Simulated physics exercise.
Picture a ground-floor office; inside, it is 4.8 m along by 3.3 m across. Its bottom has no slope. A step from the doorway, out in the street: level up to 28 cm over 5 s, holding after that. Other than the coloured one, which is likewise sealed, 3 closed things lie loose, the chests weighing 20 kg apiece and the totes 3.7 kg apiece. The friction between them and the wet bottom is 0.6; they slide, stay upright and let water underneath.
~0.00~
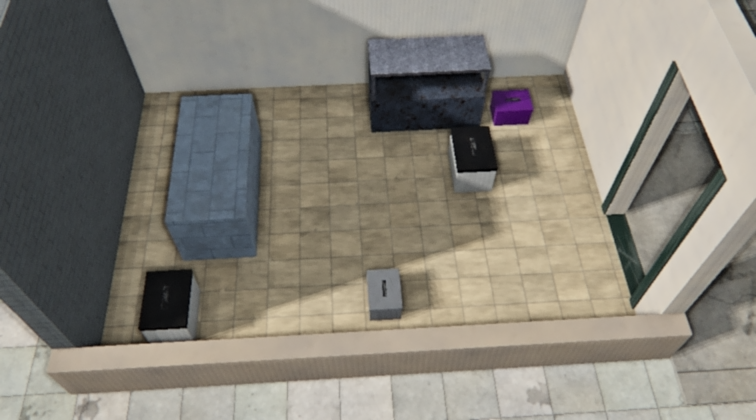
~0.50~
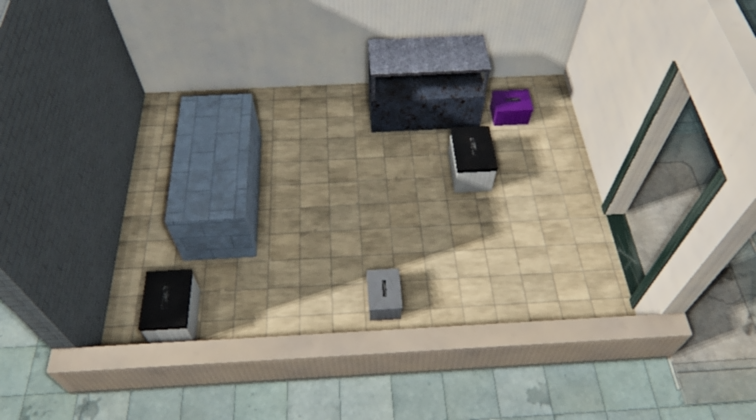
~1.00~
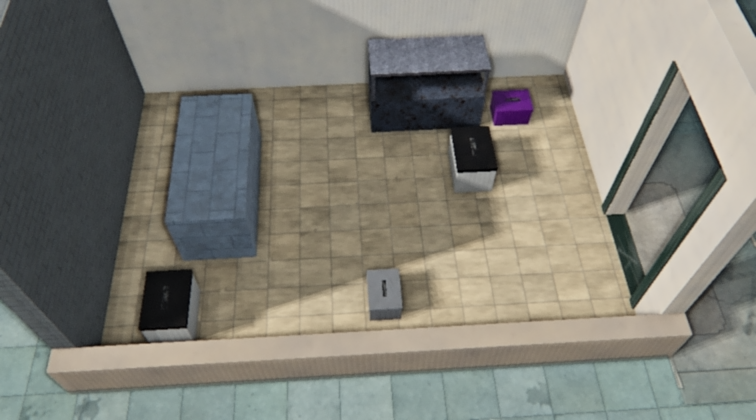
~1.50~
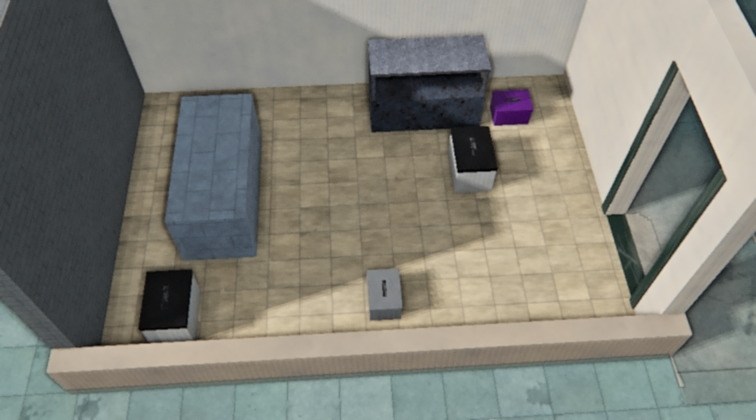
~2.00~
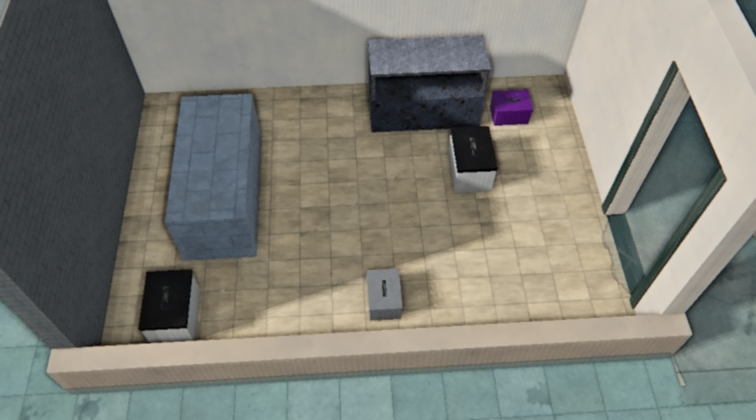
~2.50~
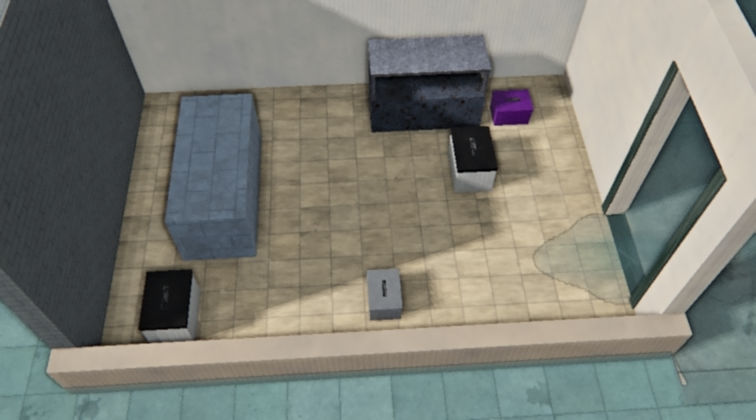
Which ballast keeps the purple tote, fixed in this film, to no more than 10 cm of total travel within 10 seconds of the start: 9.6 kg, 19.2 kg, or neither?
9.6 kg is enough.
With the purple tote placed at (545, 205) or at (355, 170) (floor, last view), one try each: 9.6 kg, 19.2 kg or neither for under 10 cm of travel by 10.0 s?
Trial 1 - only the upper mass works; trial 2 - the lower mass works.
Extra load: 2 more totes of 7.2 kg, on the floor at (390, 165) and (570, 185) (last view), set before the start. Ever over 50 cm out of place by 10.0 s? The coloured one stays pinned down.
The first comes out below the threshold, the second below the threshold.
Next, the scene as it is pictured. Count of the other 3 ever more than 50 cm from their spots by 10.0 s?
I make that 2.
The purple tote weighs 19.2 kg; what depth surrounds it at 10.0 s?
About 6 cm.
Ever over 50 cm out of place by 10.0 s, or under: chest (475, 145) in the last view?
Not that far.
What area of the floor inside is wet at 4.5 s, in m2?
Roughly 6.0 m2.
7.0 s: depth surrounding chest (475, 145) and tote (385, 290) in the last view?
First about 5 cm, second about 11 cm.
After 3.5 s the purple tote would be 0 cm from its start with 9.6 kg and 0 cm from its start with 19.2 kg; 0 cm of water round it then.
After 4.5 s the purple tote would be 0 cm from its start with 9.6 kg and 0 cm from its start with 19.2 kg; 1 cm of water round it then.
After 7.0 s the purple tote would be 0 cm from its start with 9.6 kg and 0 cm from its start with 19.2 kg; 3 cm of water round it then.
After 10.0 s the purple tote would be 0 cm from its start with 9.6 kg and 0 cm from its start with 19.2 kg; 6 cm of water round it then.
